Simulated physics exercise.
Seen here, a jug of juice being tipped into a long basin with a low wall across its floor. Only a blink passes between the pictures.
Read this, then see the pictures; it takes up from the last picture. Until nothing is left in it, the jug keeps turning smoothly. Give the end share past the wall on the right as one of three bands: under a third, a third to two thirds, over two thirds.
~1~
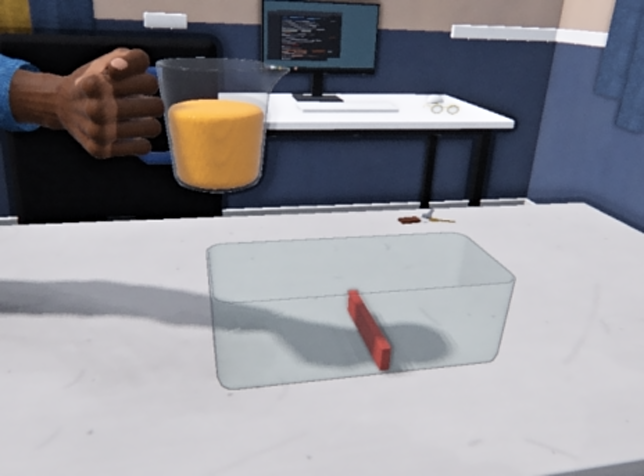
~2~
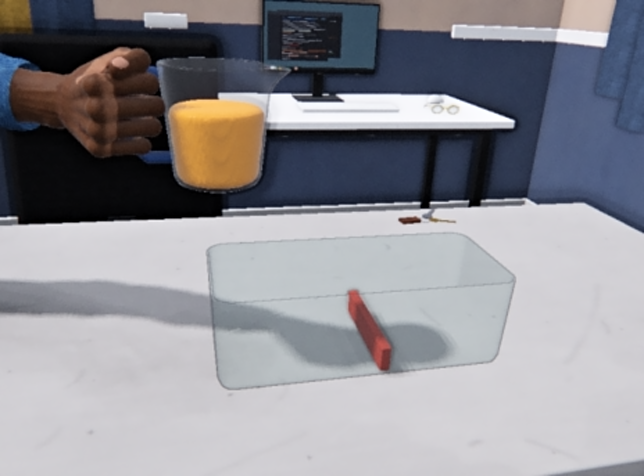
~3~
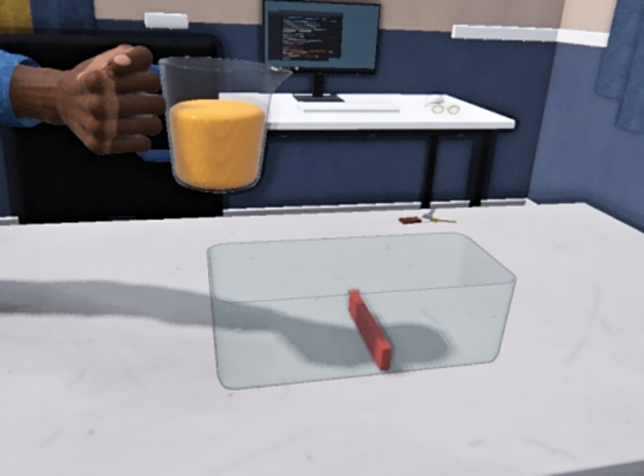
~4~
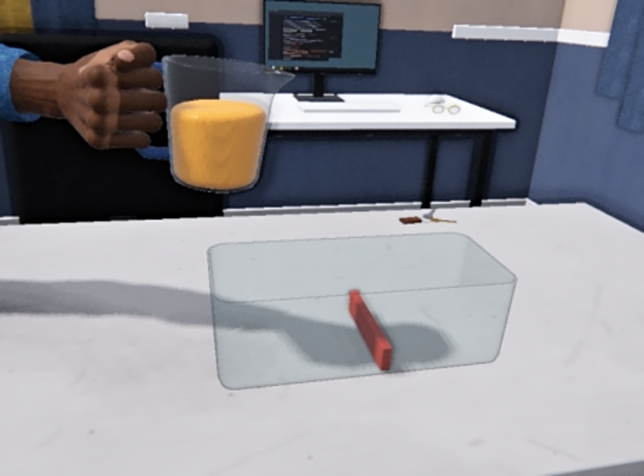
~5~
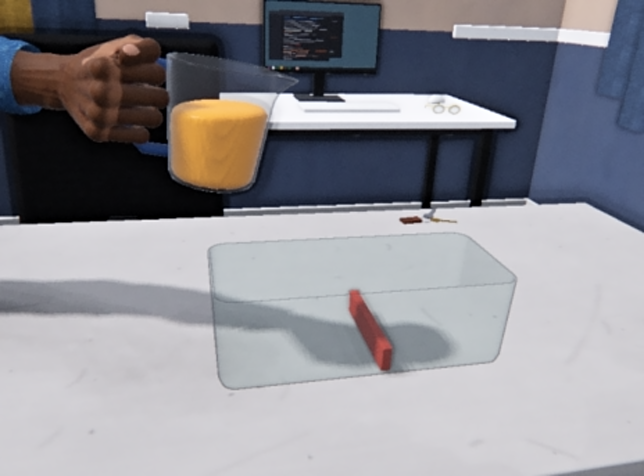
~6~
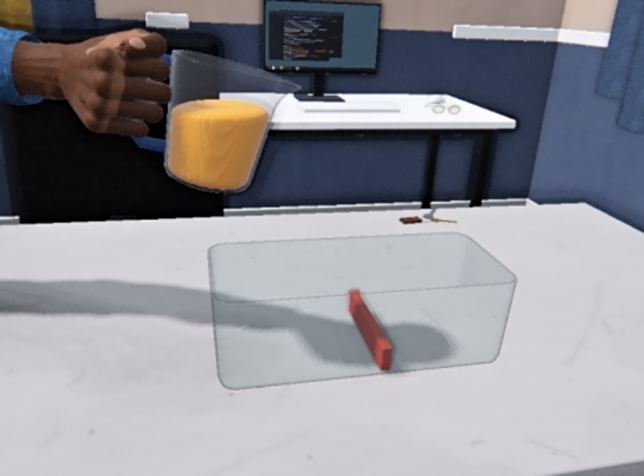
Looks to me like the right side of the wall gets short of a third.
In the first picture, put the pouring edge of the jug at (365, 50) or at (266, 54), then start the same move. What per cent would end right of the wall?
First try: 85 percent; second try: 10 percent.
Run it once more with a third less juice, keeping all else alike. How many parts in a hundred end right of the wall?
Roughly 10 percent.
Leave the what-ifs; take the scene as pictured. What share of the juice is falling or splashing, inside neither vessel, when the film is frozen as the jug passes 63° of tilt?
Around 10 %.
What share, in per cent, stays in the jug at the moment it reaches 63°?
Roughly 90 in a hundred.
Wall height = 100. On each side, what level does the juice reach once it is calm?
It settles around 50 on the left side and around 10 on the right side.
A moment on, the tilt is 63° and 91 per cent is still to pour, 0 is left of the wall and 0 right of it.
Next, the tilt is 96° and 29 per cent is still to pour, 46 is left of the wall and 1 right of it.
Then the tilt is 105° and 1 per cent is still to pour, 85 is left of the wall and 7 right of it.
Later the tilt is 105° and 0 per cent is still to pour, 86 is left of the wall and 8 right of it.
Finally, 86 per cent lies left of the wall, 8 right of it and 5 outside.
